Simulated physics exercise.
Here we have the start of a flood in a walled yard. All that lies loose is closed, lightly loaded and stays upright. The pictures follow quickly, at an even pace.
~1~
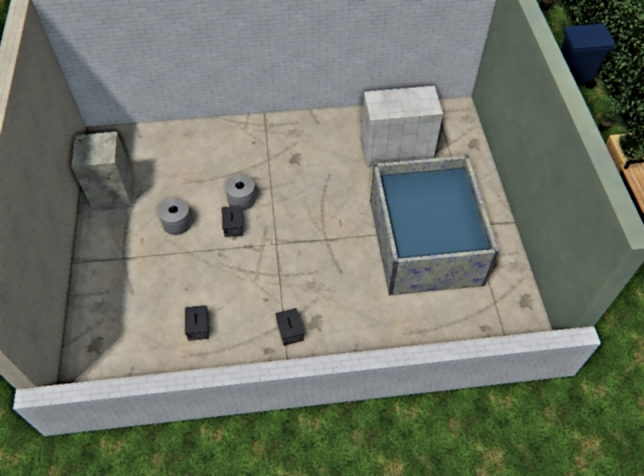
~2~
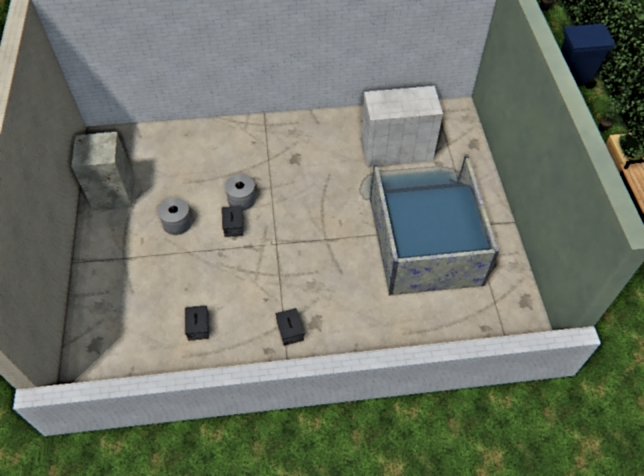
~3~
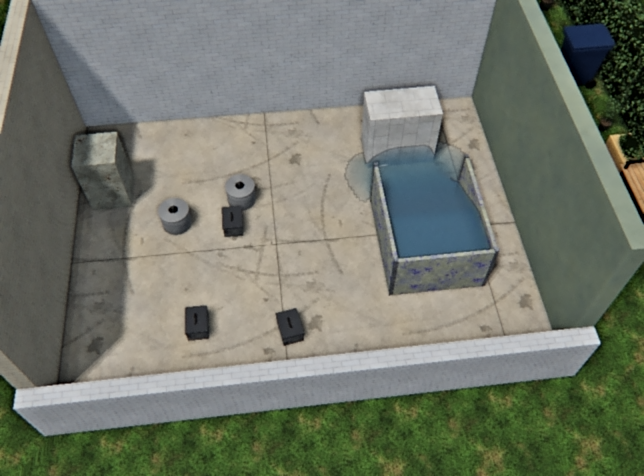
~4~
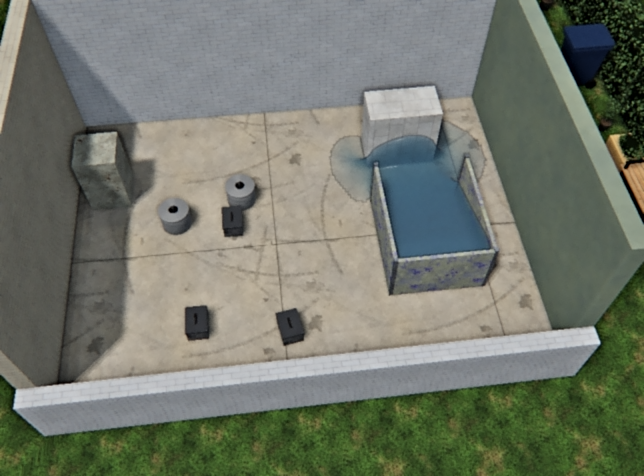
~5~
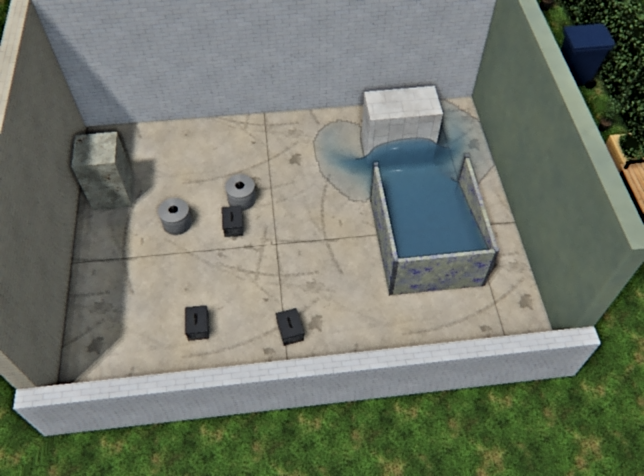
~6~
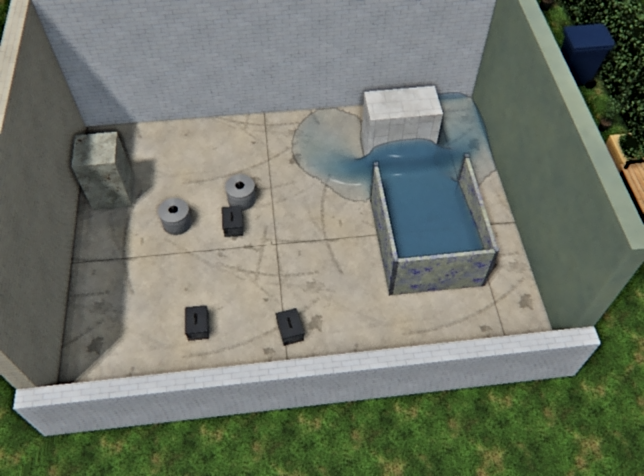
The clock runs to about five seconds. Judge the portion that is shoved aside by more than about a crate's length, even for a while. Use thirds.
That comes to one to two thirds.
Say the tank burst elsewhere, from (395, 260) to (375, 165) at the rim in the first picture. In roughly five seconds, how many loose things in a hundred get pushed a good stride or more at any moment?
I make it 100 per cent.
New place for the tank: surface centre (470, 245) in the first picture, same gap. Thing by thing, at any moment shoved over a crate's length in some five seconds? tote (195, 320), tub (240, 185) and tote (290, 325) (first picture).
As listed: Short of that, moved that far, not that far.
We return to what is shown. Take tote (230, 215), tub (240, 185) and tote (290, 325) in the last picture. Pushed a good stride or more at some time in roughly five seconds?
One after the other: Swept aside, yes, less than that.
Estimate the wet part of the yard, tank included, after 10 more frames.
About 60 per cent.
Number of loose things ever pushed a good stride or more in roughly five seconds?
It comes to 3.
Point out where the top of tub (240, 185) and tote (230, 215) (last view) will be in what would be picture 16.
At about (199, 192) and (184, 238).
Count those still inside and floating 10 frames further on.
I count 1.
A moment on, 0 of 5 are well off their spots; 0 afloat.
Next, 2 of 5 are well off their spots; 1 afloat.
Later, 3 of 5 are well off their spots; 1 afloat.
In the end, 3 of 5 are well off their spots, and 3 have been at some point; 3 afloat.
